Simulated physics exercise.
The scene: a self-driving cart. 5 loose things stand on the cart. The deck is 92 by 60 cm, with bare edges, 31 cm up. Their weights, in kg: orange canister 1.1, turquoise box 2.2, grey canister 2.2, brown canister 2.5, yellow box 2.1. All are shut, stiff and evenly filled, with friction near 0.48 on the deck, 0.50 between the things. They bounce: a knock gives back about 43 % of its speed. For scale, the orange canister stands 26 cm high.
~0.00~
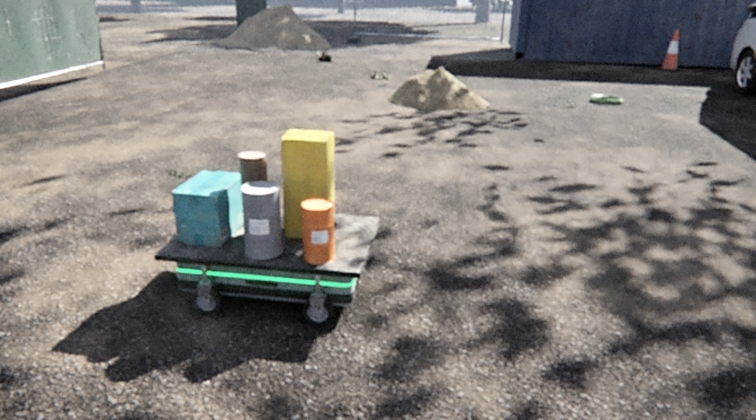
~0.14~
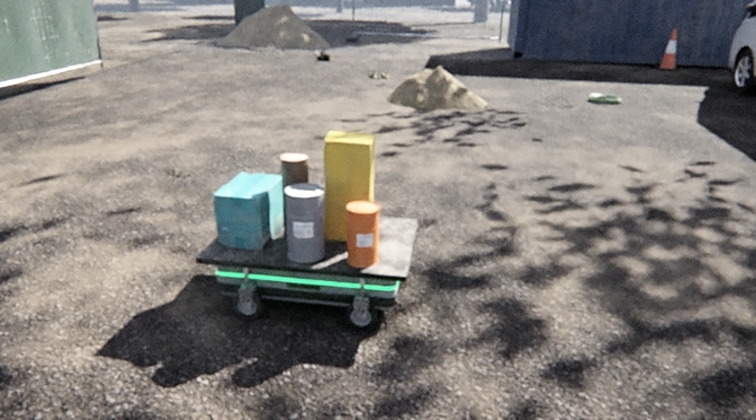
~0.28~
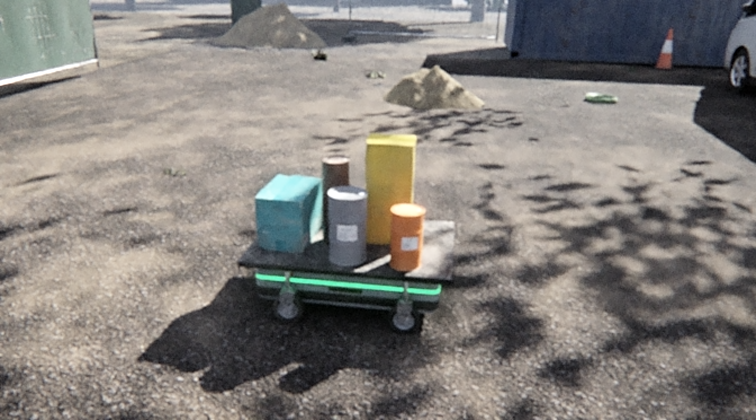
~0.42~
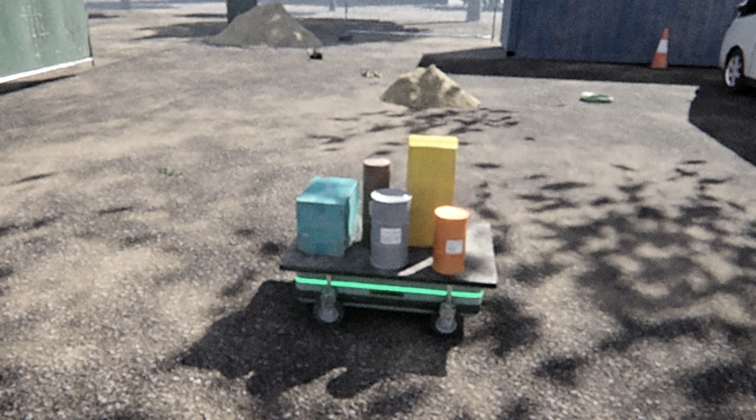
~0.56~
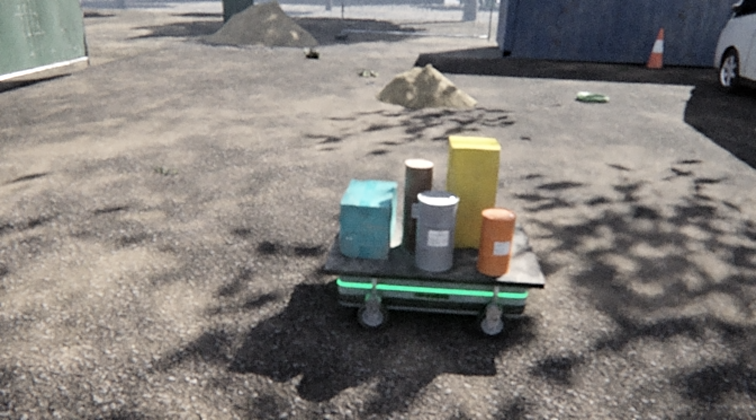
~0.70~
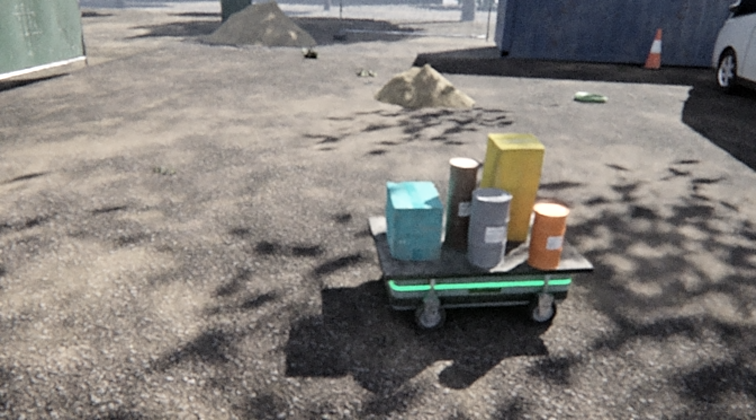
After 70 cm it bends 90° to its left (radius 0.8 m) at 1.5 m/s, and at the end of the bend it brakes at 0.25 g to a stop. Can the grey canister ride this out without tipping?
The grey canister tips over.
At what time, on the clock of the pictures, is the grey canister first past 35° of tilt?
At about 1.2 s.
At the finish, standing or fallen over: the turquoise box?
The turquoise box stays upright.
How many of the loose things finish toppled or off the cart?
In all, 4.
By 1.20 s, 180 cm covered, turned 68°; orange canister and grey canister now off the cart; yellow box tilted 68°; brown canister tilted 42°.
By 1.60 s, 239 cm covered, turned 90°; brown canister and yellow box now off the cart.
When it is over (2.6 s), off the cart and tipped over, orange canister, grey canister, brown canister and yellow box; the last one within 10 cm of the start. In the last view, grey canister near (615, 183).
